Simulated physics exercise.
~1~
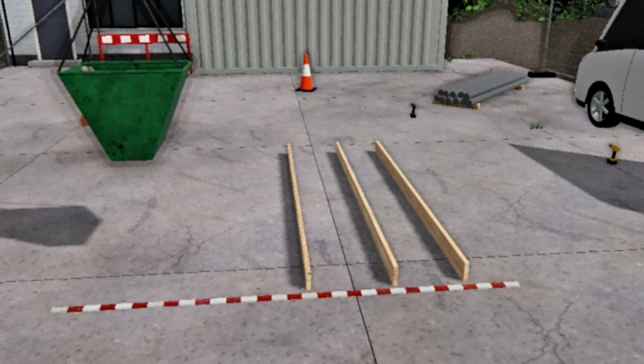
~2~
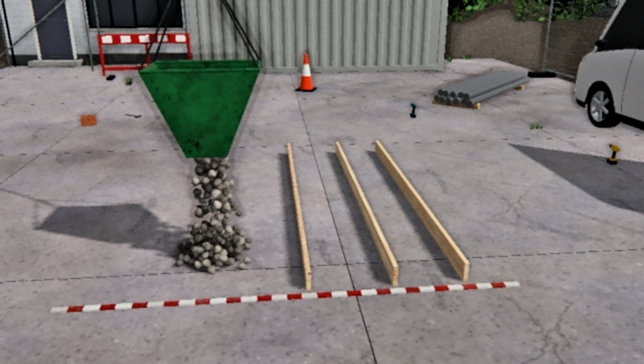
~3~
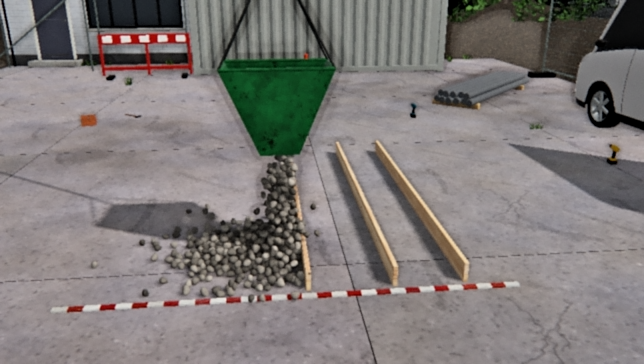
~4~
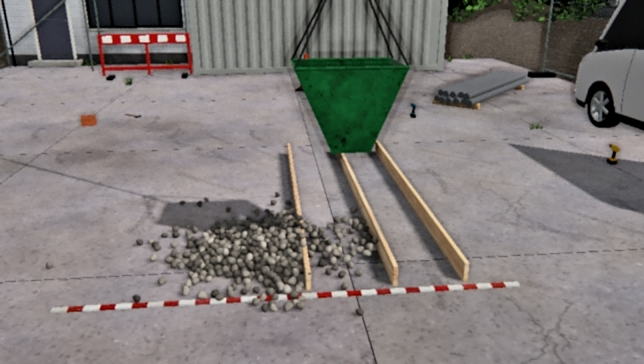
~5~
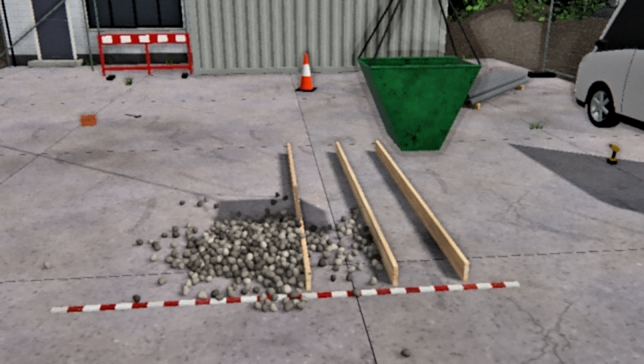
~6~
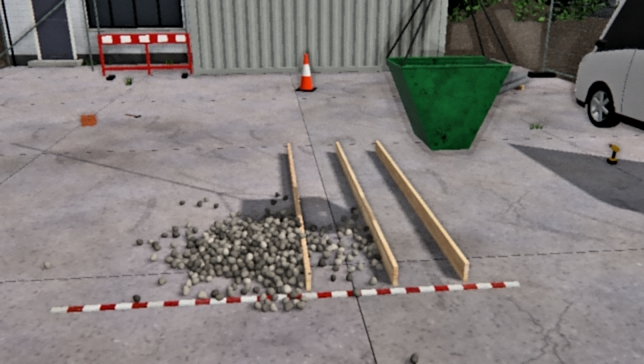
The clip shows a green hopper moving right above a concrete yard, pouring grey stones beside three wooden planks until it is empty. Most of the stones settle in a heap left of the planks, some lie in the left bay, and the right bay stays clear.
